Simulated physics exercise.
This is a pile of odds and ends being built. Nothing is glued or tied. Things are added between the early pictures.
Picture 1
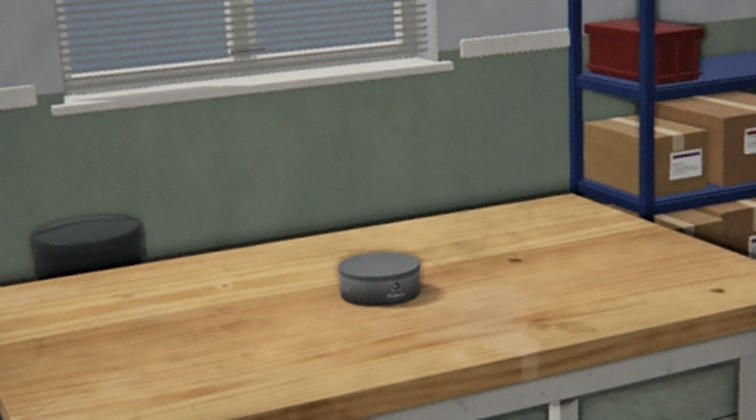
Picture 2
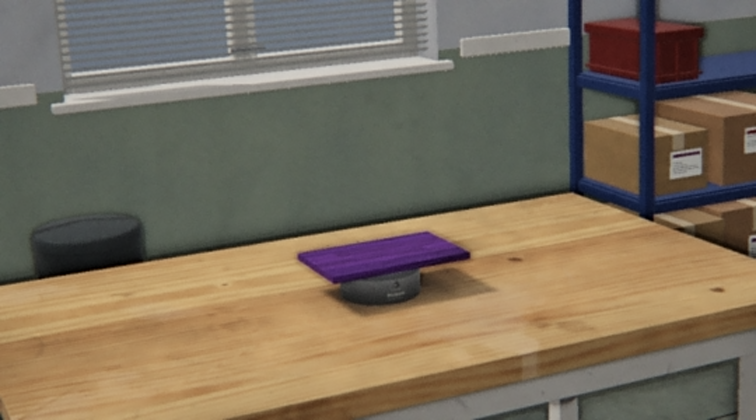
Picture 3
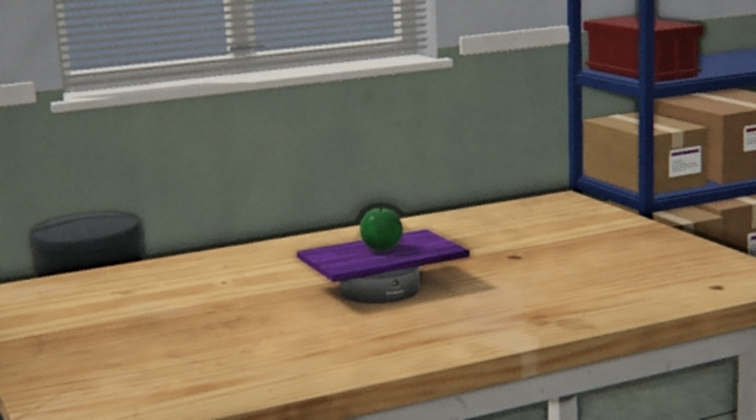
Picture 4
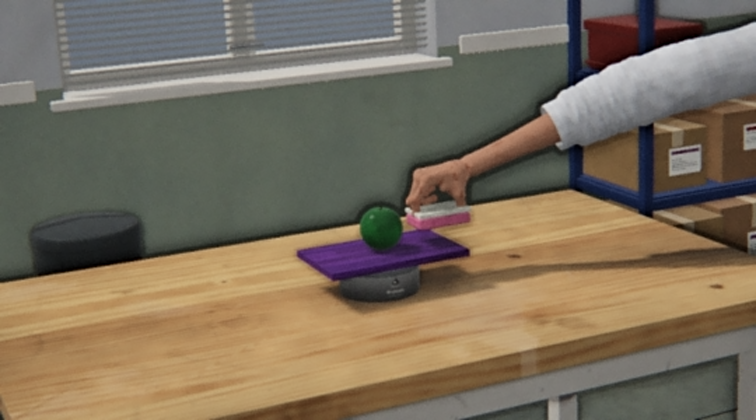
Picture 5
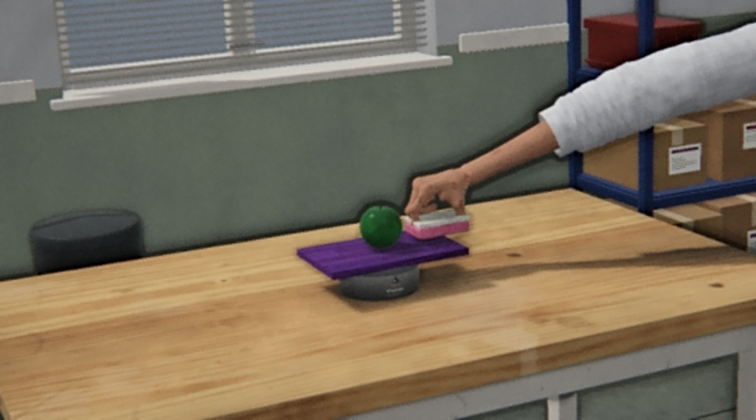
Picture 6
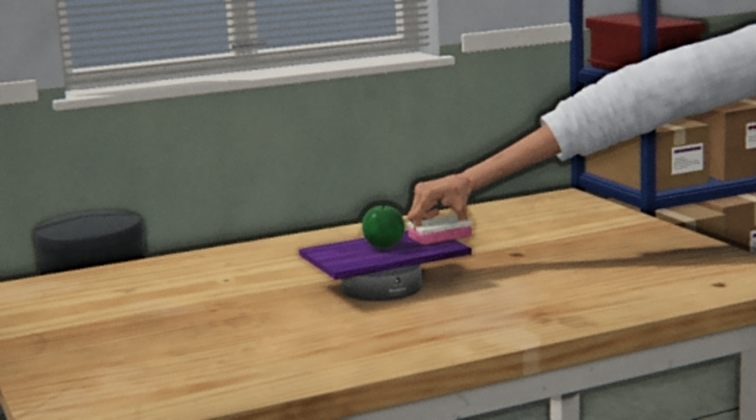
On a wooden workbench, a purple board appeared on a dark round object and a green apple on top, then a hand lowered a pink sponge beside the apple, which shifted very slightly right.
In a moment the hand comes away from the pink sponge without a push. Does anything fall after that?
Here the pile holds.
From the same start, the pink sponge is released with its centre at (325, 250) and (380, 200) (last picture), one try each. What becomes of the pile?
First, it keeps its balance; second, it comes apart.
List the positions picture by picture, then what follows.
The last thing is not in view yet, in the first picture.
The last thing is not in view yet, in the second picture.
The last thing is not in view yet; green apple (381, 229), in the third picture.
On its way; pink sponge (439, 216); purple board (382, 253), in the fourth picture.
On its way; pink sponge (438, 225), in the fifth picture.
In place under the hand; pink sponge (440, 230); green apple (383, 227), in the sixth picture.
Then, 1.00 s past the last view, nothing moves.
Then, 2.10 s past the last view, pink sponge resting near (440, 230).
Finally, all 4 still in place. Final places as the last picture's camera would see them, pink sponge near (440, 230). The pile keeps its balance.
